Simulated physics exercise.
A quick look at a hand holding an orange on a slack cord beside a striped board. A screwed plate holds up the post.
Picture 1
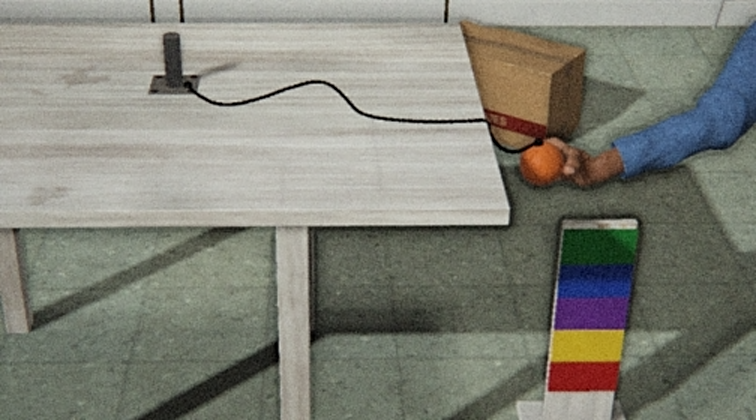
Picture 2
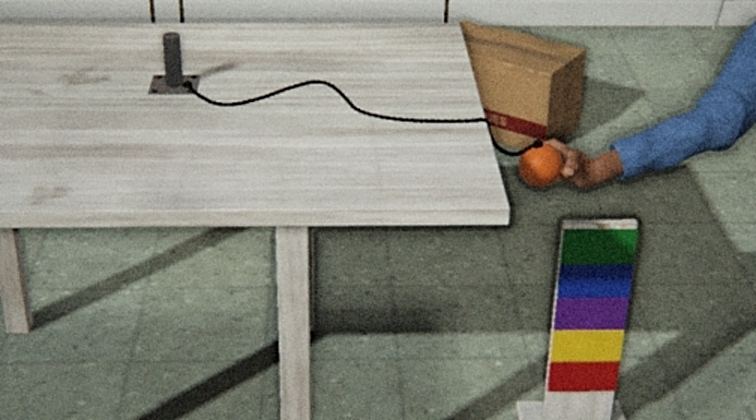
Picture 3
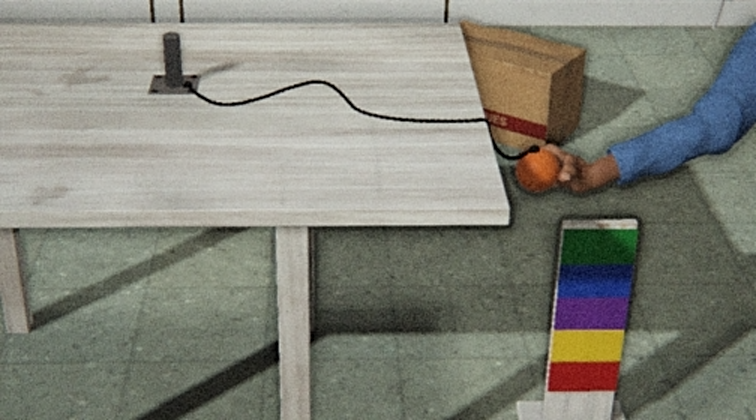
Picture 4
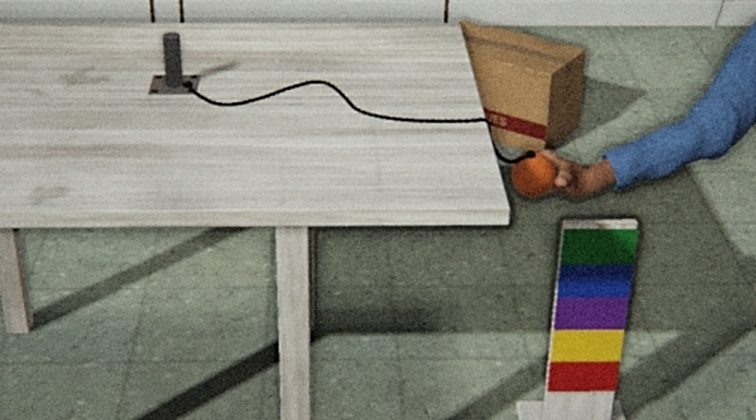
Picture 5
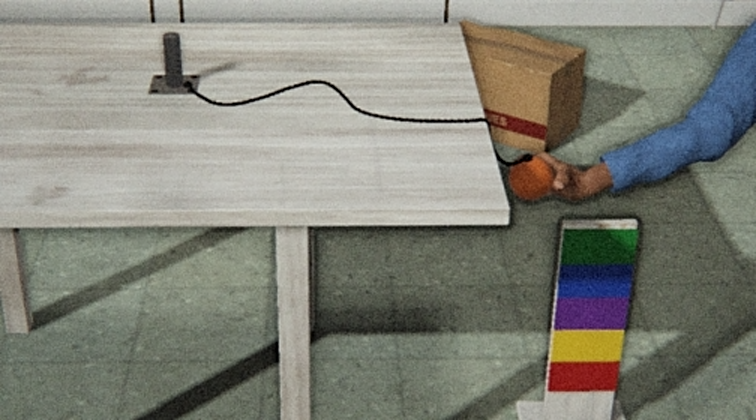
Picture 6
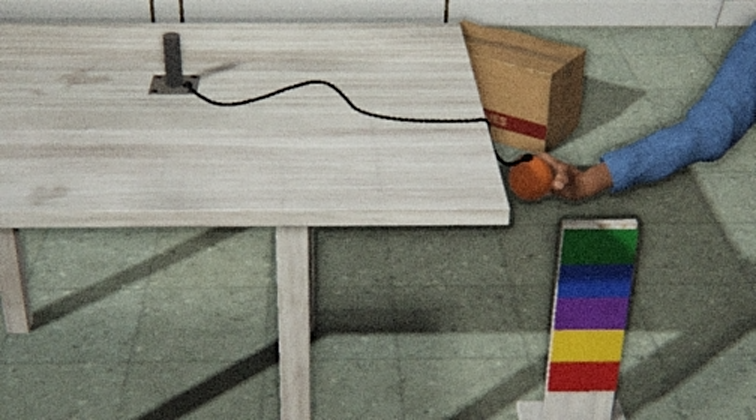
An orange held by a hand in a blue sleeve moved slightly down and left near the table's edge, above a colourful striped board, while the dark cord from the post stayed slack across the tabletop.
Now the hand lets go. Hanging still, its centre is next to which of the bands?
Its middle rests at the blue band.
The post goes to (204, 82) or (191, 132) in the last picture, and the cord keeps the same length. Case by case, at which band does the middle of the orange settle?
First try: Purple; second try: Purple.
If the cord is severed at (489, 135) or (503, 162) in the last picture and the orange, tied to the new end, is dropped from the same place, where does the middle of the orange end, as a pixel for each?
You'd find it around (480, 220) the first time and around (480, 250) the second.
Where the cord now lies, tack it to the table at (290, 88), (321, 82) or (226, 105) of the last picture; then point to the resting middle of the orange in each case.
In order of the tries: About (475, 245), then (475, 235), then (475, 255).
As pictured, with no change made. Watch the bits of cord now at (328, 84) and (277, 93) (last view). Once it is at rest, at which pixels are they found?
One ends up around (370, 99), the other around (310, 94).
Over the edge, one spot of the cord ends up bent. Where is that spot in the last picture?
Roughly (399, 120).
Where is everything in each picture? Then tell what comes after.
Orange (541, 163); green (600, 248); blue (595, 282); purple (591, 315); yellow (588, 347); red (584, 378), in the first frame.
Orange (541, 165); cord through (207, 100) (277, 93) (339, 91) (386, 118) (477, 121), in the second frame.
Orange (538, 170), in the third frame.
Orange (534, 176); cord through (207, 100) (277, 93) (339, 91) (386, 118) (477, 121), in the fourth frame.
Orange (531, 178), in the fifth frame.
Orange (531, 178); cord through (207, 100) (277, 93) (339, 91) (386, 118) (477, 121), in the sixth frame.
Soon after, orange near (501, 270); level with blue.
Then, orange near (454, 266); level with blue.
At rest, orange near (476, 273); level with blue. The cord holds its middle at blue.
